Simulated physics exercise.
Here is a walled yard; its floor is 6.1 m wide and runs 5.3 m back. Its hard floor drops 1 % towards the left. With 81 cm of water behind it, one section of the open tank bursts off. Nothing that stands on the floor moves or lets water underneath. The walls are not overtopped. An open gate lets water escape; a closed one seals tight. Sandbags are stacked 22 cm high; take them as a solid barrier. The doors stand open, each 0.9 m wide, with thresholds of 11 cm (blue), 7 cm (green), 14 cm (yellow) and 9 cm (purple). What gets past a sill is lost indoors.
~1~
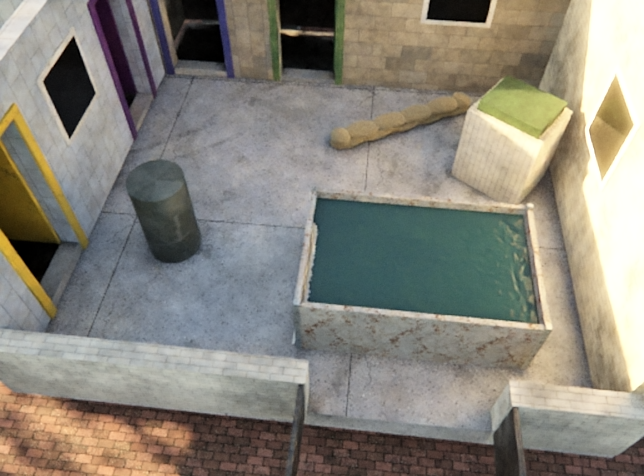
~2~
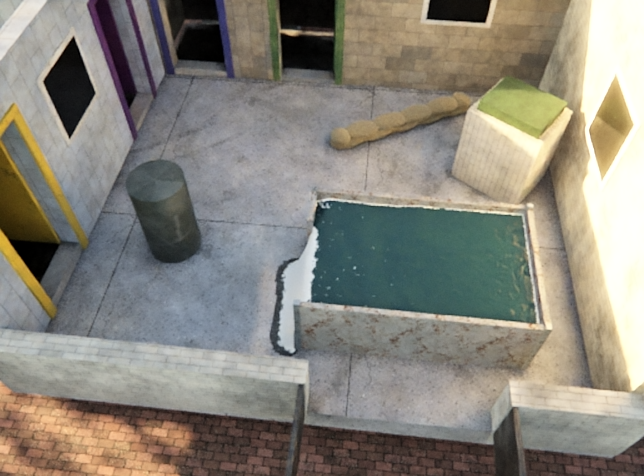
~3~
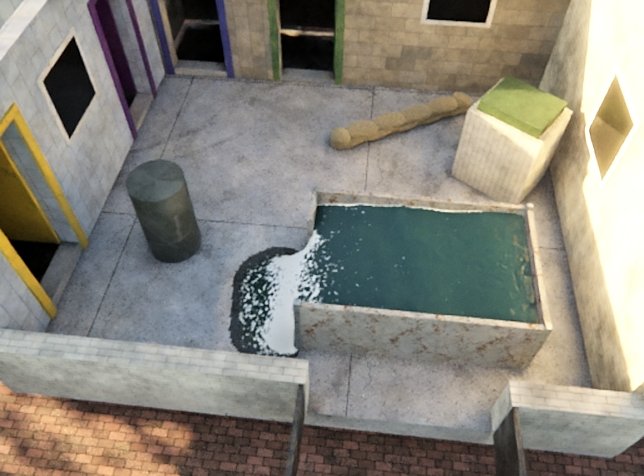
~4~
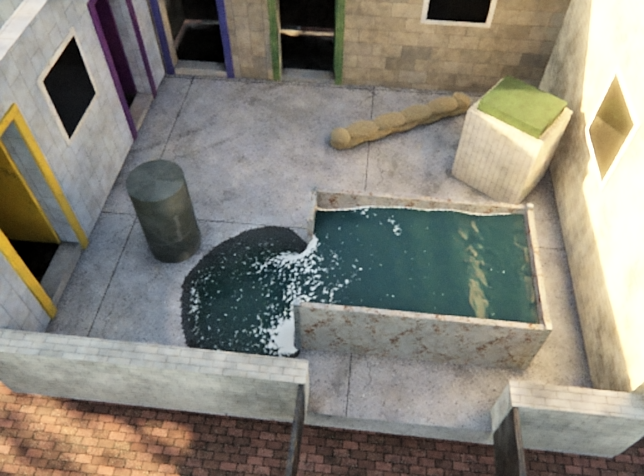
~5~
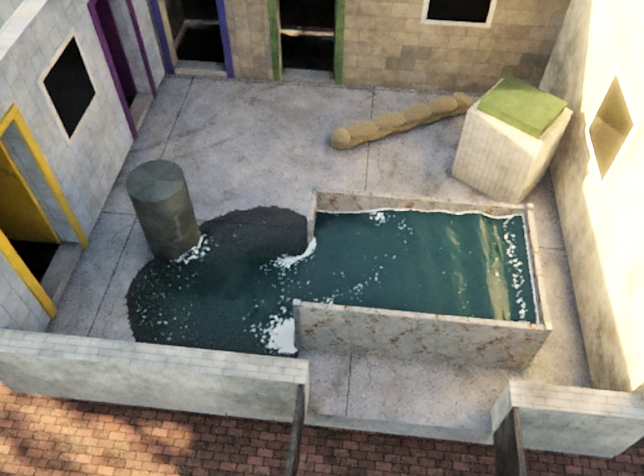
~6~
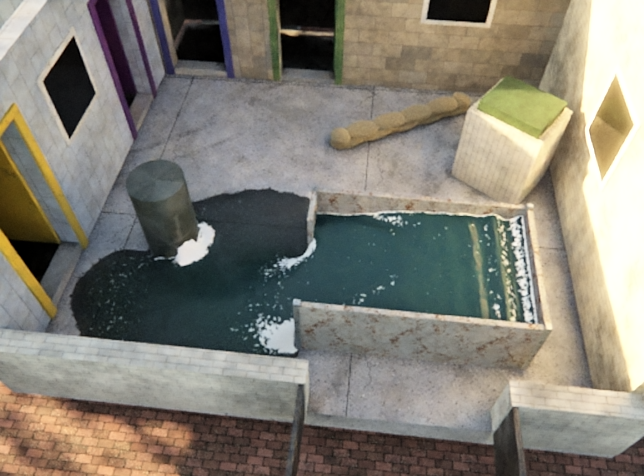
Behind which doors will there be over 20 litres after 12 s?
Door by door: At the blue door it passes the limit; at the green door it goes over the limit; at the yellow door it exceeds the limit; at the purple door it passes the limit.
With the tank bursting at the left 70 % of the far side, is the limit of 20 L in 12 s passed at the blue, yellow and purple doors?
Then: Blue above, yellow under, purple above.
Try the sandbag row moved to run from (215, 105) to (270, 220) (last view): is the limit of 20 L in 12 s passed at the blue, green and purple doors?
Then: Blue above, green under, purple above.
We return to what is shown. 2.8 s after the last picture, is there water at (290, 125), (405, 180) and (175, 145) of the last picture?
In that order: Under water, not reached, under water.
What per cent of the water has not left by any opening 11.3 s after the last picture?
About 68 per cent.
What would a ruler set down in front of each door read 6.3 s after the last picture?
Depths in cm: Blue 15, green 10, yellow 17, purple 13.
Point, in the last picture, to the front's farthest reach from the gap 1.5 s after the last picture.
At about (165, 75).
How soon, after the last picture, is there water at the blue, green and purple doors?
Blue 1.6 s, green 2.6 s, purple 1.0 s.
Then, 0.7 s after the last picture water covers 25 % of the floor and is deepest (60 cm) near (33, 362); blue door not reached, green door not reached, yellow door 30 cm at the sill, 68 L in, purple door not reached.
Then, 1.5 s after the last picture water covers 40 % of the floor and is deepest (56 cm) near (33, 362); blue door not reached, green door not reached, yellow door 42 cm at the sill, 213 L in, purple door 8 cm at the sill, 0 L in.
Then, 2.8 s after the last picture water covers 55 % of the floor and is deepest (30 cm) near (81, 257); blue door 23 cm at the sill, 13 L in, green door 4 cm at the sill, 0 L in, yellow door 29 cm at the sill, 404 L in, purple door 5 cm at the sill, 1 L in.
Then, 6.3 s after the last picture water covers 75 % of the floor and is deepest (19 cm) near (436, 99); blue door 15 cm at the sill, 164 L in, green door 10 cm at the sill, 22 L in, yellow door 17 cm at the sill, 517 L in, purple door 13 cm at the sill, 14 L in.
Then, 11.3 s after the last picture water covers 95 % of the floor and is deepest (14 cm) near (152, 103); blue door 12 cm at the sill, 182 L in, green door 10 cm at the sill, 79 L in, yellow door 8 cm at the sill, 522 L in, purple door 13 cm at the sill, 55 L in.
